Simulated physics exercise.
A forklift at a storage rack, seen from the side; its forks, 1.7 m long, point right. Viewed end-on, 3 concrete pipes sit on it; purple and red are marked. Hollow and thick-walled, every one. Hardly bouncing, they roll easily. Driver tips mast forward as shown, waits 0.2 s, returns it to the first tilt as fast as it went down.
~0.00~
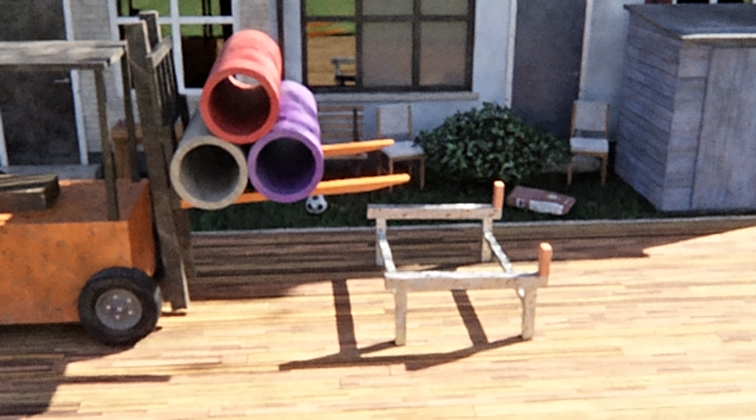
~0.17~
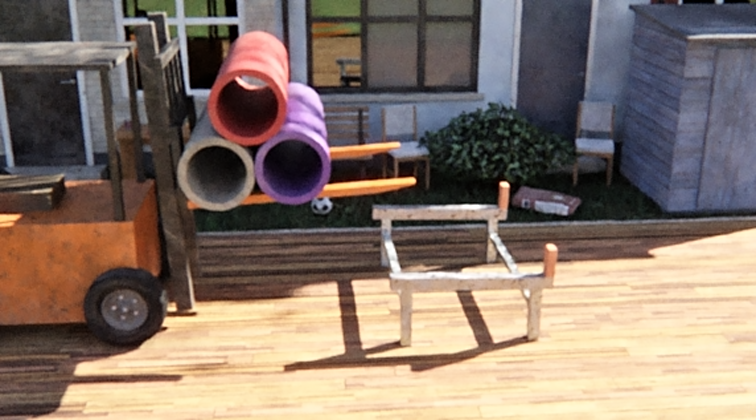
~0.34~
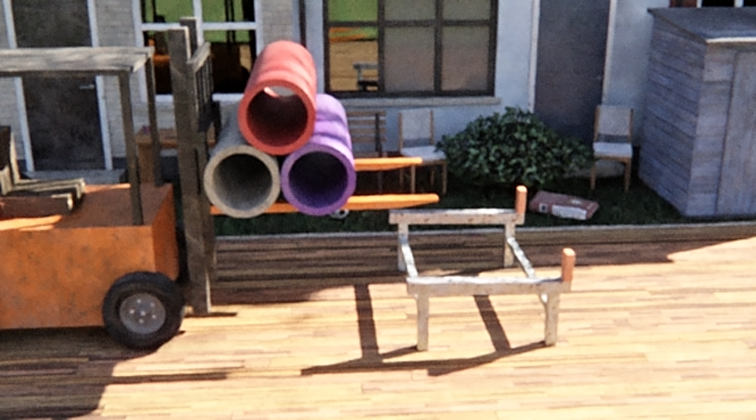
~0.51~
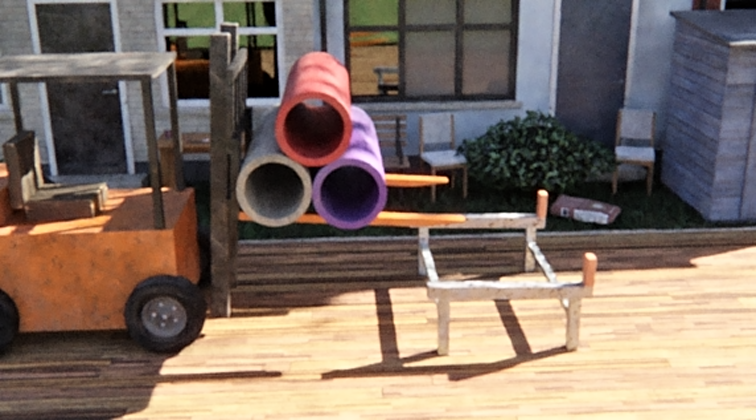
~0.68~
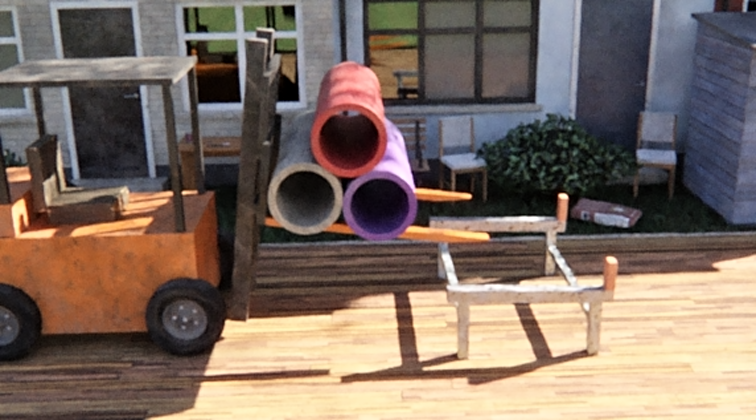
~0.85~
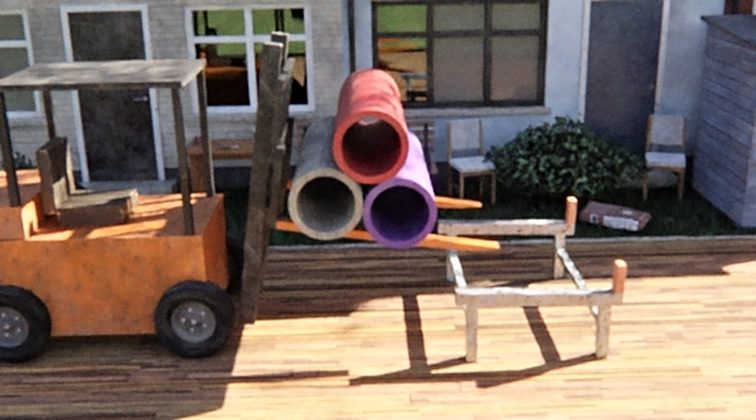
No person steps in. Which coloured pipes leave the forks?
Purple comes off and red comes off.
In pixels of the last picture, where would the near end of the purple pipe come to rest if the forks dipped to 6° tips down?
Around pixel (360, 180).
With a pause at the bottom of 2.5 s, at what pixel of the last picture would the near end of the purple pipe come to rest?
Near pixel (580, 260).
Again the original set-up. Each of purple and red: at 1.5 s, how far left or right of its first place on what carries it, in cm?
Purple 65 cm right, red 65 cm right.
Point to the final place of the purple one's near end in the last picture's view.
It comes to rest around (584, 261).
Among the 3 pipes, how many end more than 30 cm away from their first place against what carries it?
3.
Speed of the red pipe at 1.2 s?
About 0.6 m/s.
After 1.2 s, purple is on the forks, 55 cm from the tips, rolling right; red is up on others, 80 cm from the tips, rolling right; 0 gone from the forks.
After 1.5 s, purple is on the forks, 25 cm from the tips, rolling right; red is up on others, 50 cm from the tips, rolling right; 0 gone from the forks.
After 1.8 s, purple is on the rack, 105 cm from the rack's far end, rolling right; red is up on others, 20 cm from the tips, rolling right; 1 gone from the forks.
After 2.2 s, purple is in the air, 65 cm from the rack's far end, rolling right; red is up on others, 95 cm from the rack's far end, rolling right; 2 gone from the forks.
At rest (7.1 s), purple is on the rack, 30 cm from the rack's far end; red is over the stop, on the ground; 3 gone from the forks.
